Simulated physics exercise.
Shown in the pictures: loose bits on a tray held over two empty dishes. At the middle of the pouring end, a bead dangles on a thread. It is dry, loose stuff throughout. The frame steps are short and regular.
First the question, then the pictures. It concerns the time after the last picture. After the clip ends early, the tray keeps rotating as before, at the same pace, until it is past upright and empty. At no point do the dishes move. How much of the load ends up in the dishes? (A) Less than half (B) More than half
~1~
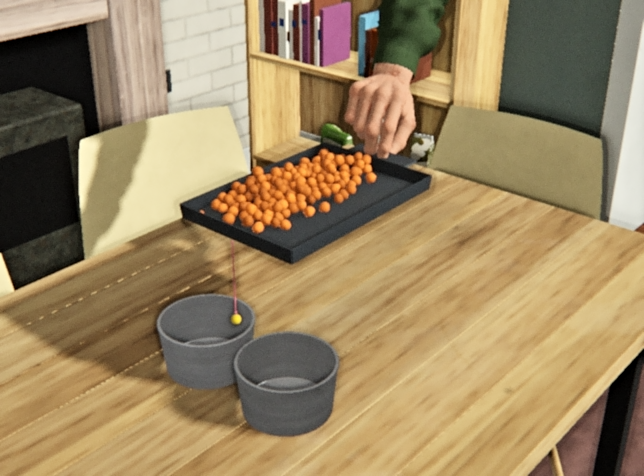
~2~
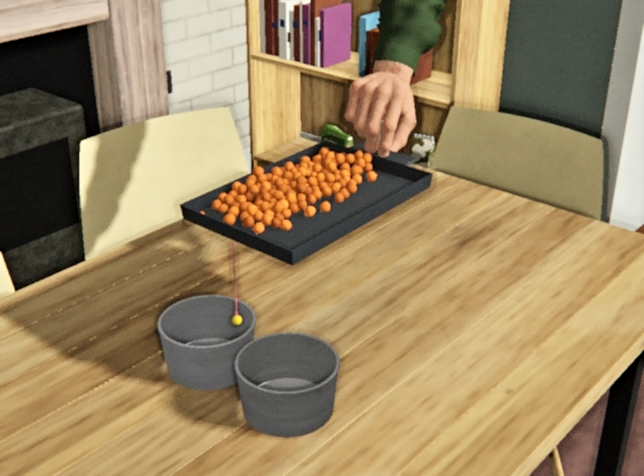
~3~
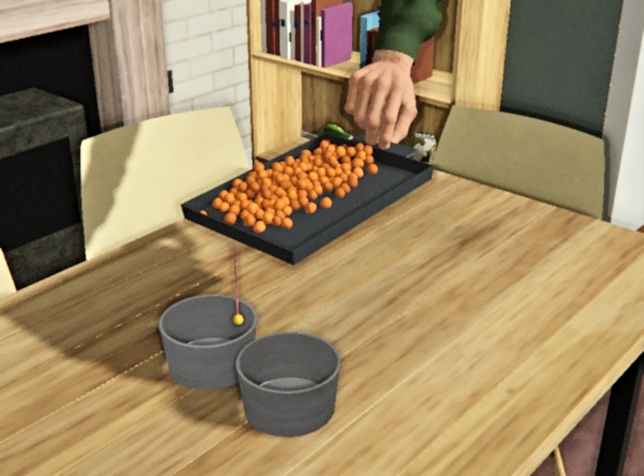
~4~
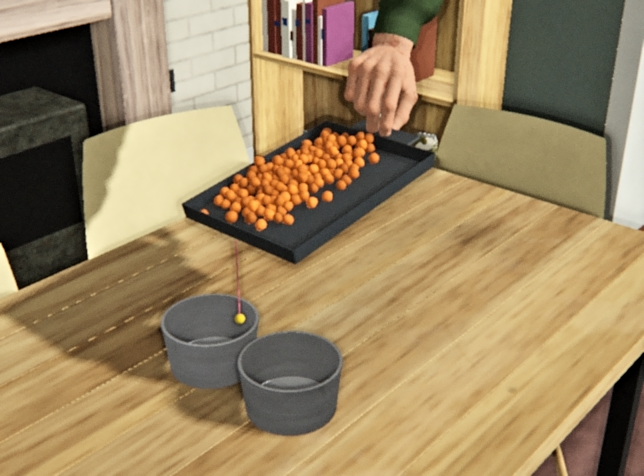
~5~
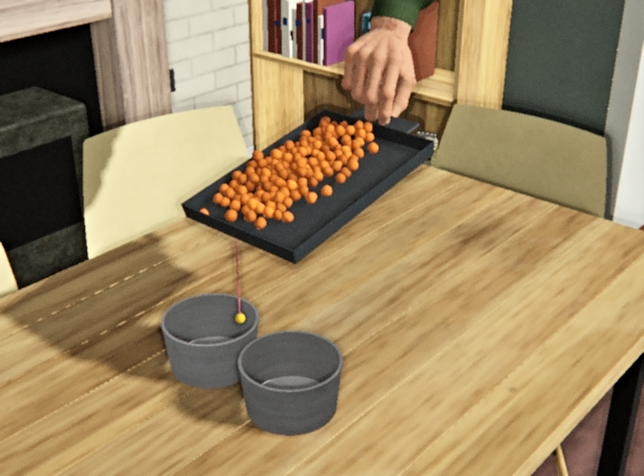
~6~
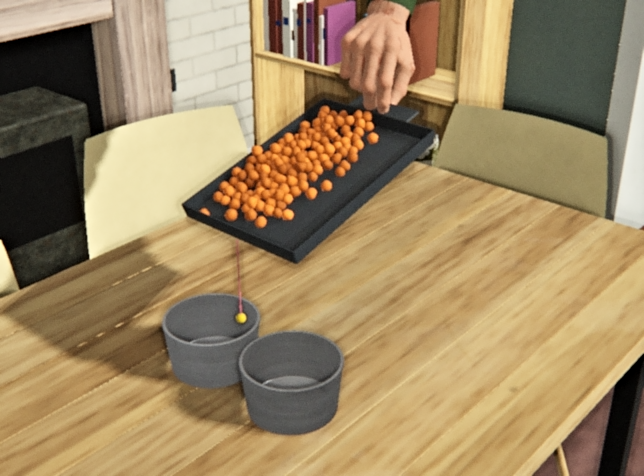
A, less than half.
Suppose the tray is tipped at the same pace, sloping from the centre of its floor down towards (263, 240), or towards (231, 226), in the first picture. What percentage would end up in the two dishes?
Case one near 30 %; case two near 40 %.
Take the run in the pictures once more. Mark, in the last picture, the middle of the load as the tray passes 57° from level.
Near the pixel (244, 186).
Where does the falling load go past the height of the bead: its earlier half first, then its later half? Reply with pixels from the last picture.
Around (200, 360), followed by around (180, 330).
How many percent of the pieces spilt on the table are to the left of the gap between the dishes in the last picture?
It comes to near 90 percent of the spill.
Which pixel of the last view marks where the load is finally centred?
Around (182, 414), give or take.
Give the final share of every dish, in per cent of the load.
Roughly 10 in a hundred for the left dish, roughly 10 in a hundred for the right dish.
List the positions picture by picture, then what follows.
The first picture shows corners of the pouring end at (182, 204) and (292, 249), level; middle of the load at (294, 188), coated peanuts; left dish at (172, 358); right dish at (252, 403); bead on its thread at (236, 319).
The second picture shows corners of the pouring end at (182, 204) and (292, 250), level; middle of the load at (295, 187).
The third picture shows corners of the pouring end at (183, 204) and (293, 250), tipped barely, level across its low end; middle of the load at (295, 182).
The fourth picture shows corners of the pouring end at (184, 203) and (294, 249), tipped a little, level across its low end; middle of the load at (296, 175).
The fifth picture shows corners of the pouring end at (183, 203) and (293, 250), tipped a little, level across its low end; middle of the load at (296, 169).
The sixth picture shows corners of the pouring end at (184, 204) and (294, 251), tipped a little, level across its low end; middle of the load at (295, 163); left dish at (177, 357); right dish at (257, 402).
Soon, tray tipped steeply; nearly all on the tray; a stray few outside both; a small part in the air.
A while on, tray tipped right over; most on the tray; a stray few in the right dish; a stray few in the left dish; a small part outside both.
Towards the end, tray tipped past a quarter turn; a small part in the right dish; a small part in the left dish; most outside both.
Finally, tray tipped past a quarter turn; a small part in the right dish; a small part in the left dish; most outside both.
